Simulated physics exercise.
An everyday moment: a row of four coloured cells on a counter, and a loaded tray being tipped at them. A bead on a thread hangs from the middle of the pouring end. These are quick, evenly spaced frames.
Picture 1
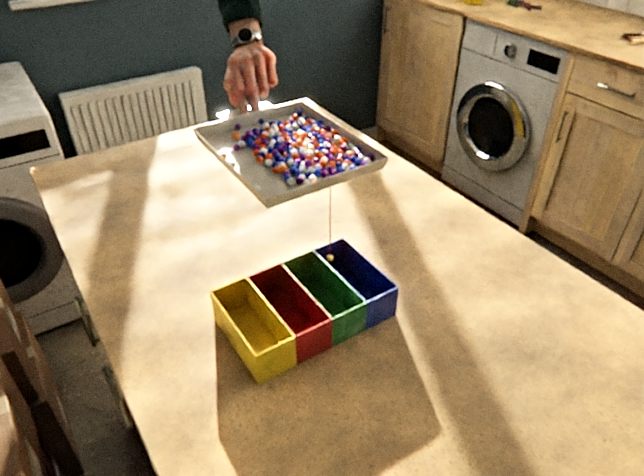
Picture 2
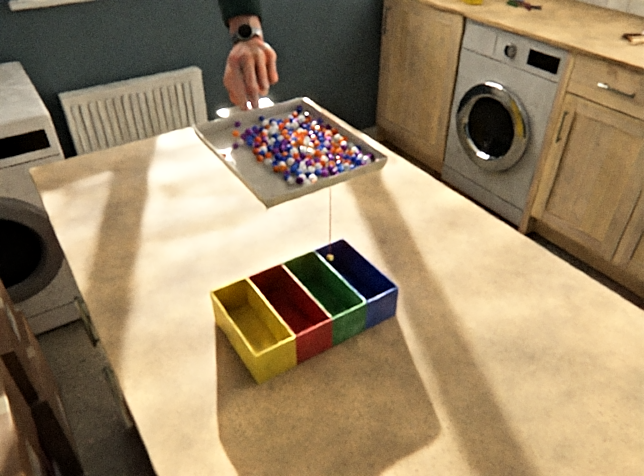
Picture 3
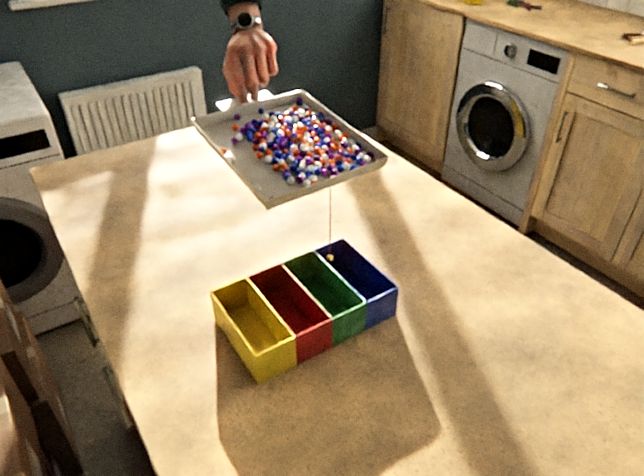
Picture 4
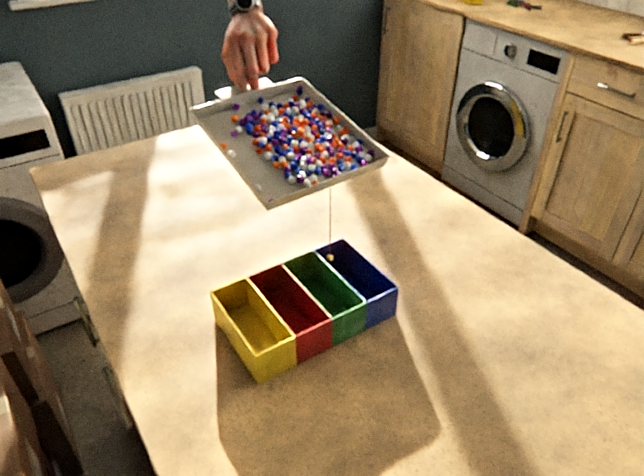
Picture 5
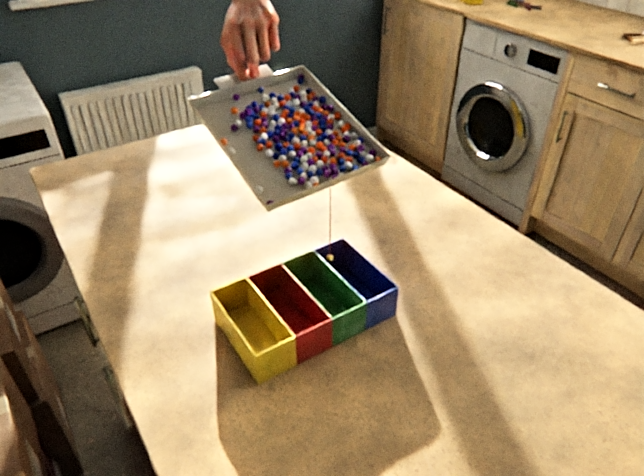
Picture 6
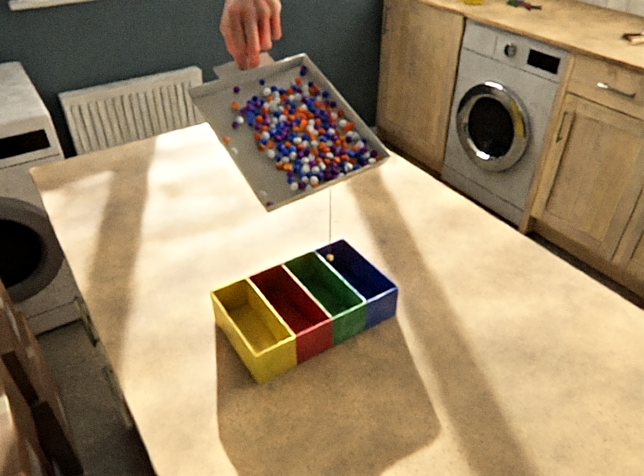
A hand steadily tilting a tray of mixed coloured beads above a yellow, red, green and blue box on a sunlit table.
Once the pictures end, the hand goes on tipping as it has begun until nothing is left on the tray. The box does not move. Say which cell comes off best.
The red one ends fullest.
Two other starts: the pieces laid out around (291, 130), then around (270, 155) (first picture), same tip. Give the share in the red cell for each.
First some 40, then 50 per cent.
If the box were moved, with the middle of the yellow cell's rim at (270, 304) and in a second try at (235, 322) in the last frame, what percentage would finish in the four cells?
Roughly 90 per cent, and 90 per cent.
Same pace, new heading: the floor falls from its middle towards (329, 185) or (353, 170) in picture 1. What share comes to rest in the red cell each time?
First some 20, then 0 per cent.
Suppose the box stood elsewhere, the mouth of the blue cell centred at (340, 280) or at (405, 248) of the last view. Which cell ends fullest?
In turn: The green cell; yellow.
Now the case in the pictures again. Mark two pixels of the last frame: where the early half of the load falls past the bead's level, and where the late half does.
Early half (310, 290), late half (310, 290).
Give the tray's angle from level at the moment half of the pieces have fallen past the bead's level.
Roughly 90°.
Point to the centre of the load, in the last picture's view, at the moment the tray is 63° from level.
Roughly at (312, 184).
Just after the last frame, tray tipped steeply; the larger part on the tray; just a few in the green cell; just a few in the red cell; just a few in the yellow cell; just a few in the blue cell; about a tenth falling or outside the box.
A moment on, tray tipped right over; about a tenth on the tray; roughly a third in the red cell; roughly a quarter in the green cell; about a tenth in the blue cell; about a tenth in the yellow cell; roughly a quarter falling or outside the box.
Further on, tray tipped past a quarter turn; roughly half in the red cell; roughly a quarter in the green cell; about a tenth in the blue cell; about a tenth in the yellow cell; about a tenth falling or outside the box.
When it is over, tray tipped past a quarter turn; roughly half in the red cell; roughly a quarter in the green cell; about a tenth in the blue cell; about a tenth in the yellow cell; about a tenth outside the box.
